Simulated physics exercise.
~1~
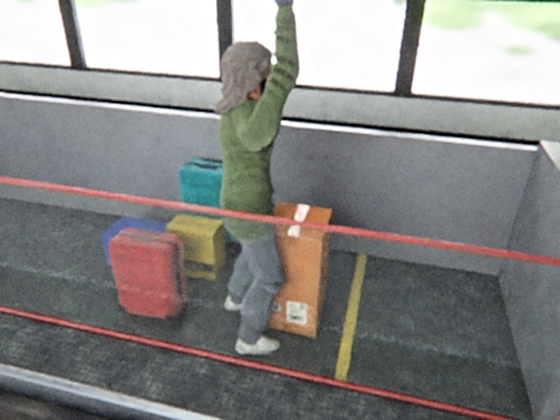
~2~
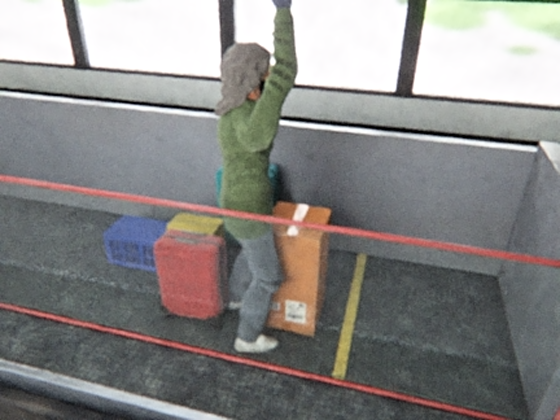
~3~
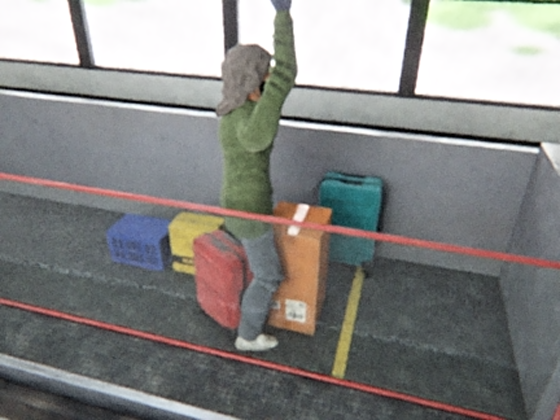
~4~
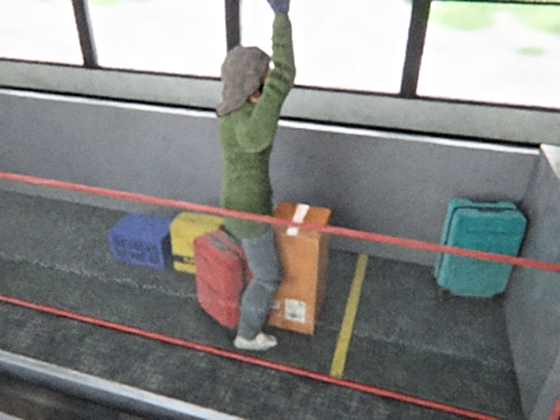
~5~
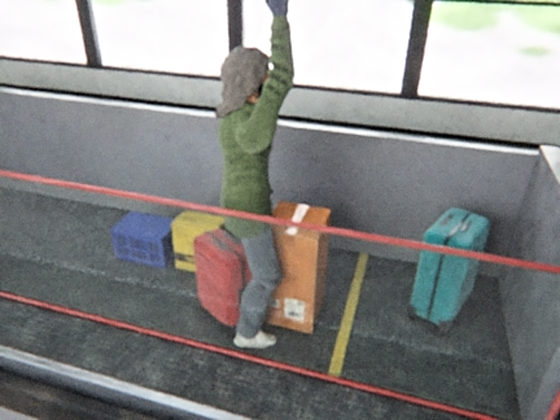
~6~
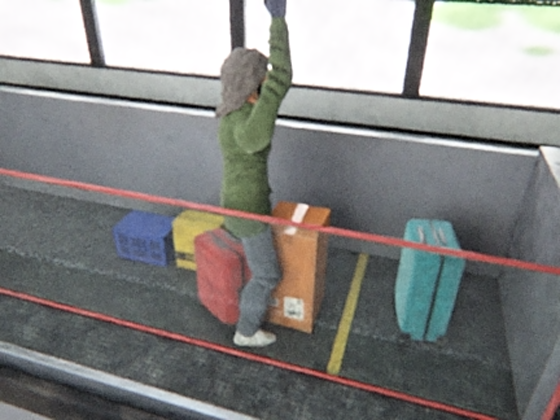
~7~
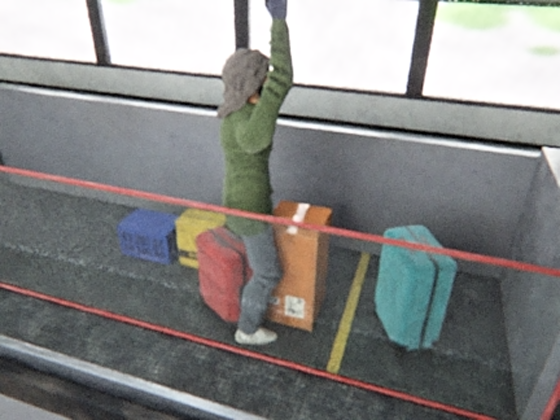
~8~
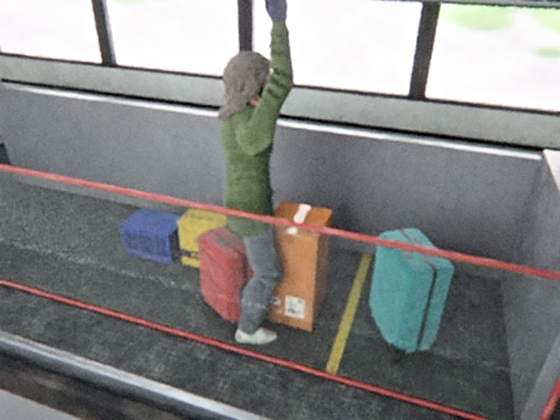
A passenger in a green sweater stood holding the rail while a red case slid right and stopped beside them, and a teal case rolled behind them across the yellow line to the far right, then drifted back left, ending still past the line.
